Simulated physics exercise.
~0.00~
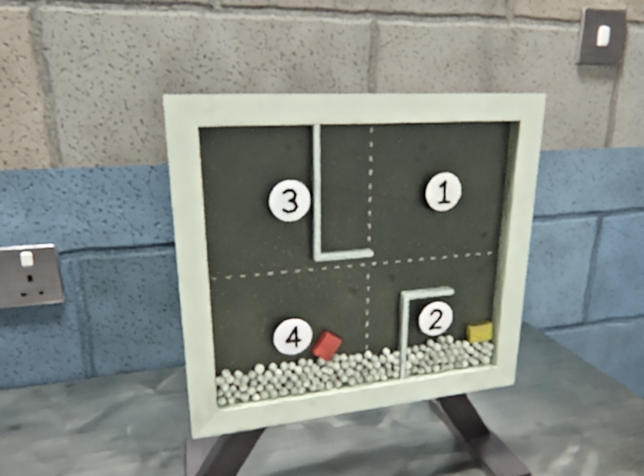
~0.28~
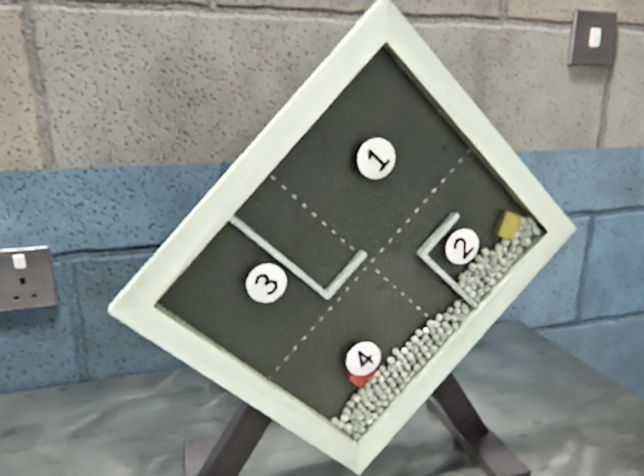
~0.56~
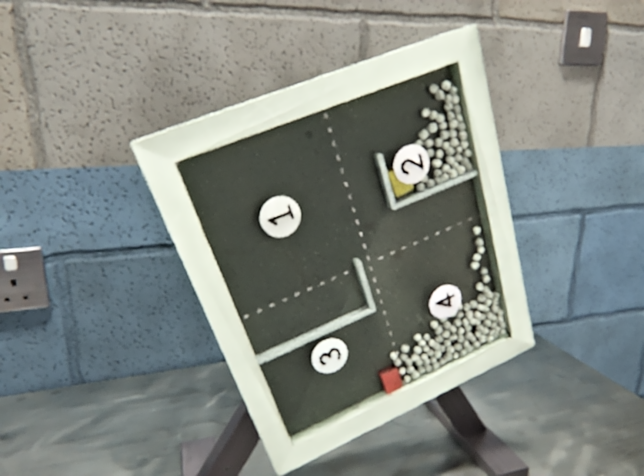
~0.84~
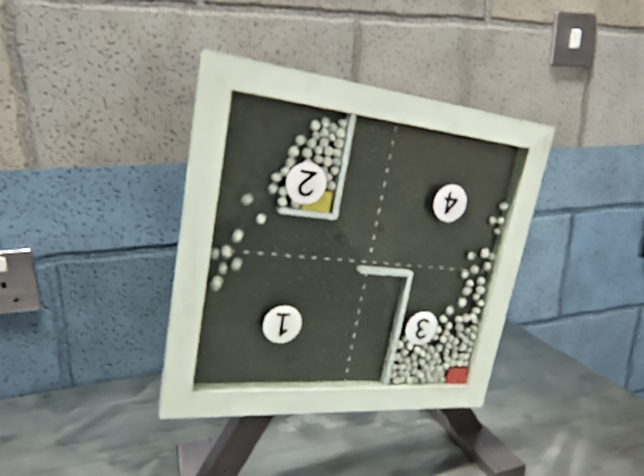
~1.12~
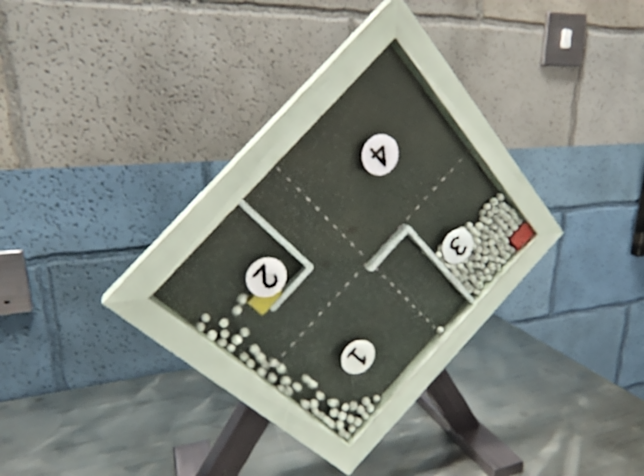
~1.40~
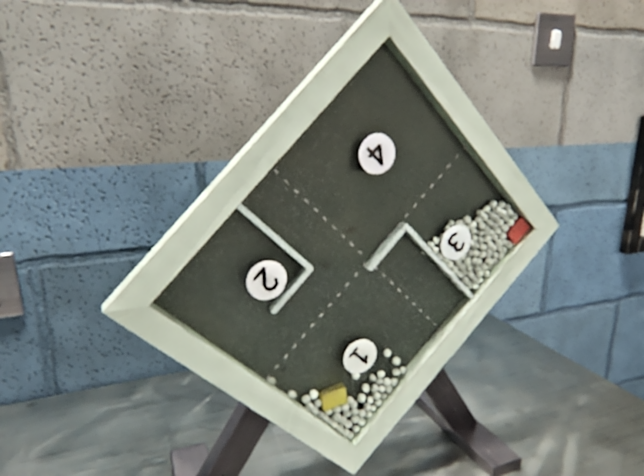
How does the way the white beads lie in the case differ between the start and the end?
At the start the beads lie in one flat layer along the bottom of the case, across quarters four and two. At the end they are in two separate heaps, the larger in the right-hand corner in quarter three and the other in the bottom corner in quarter one.
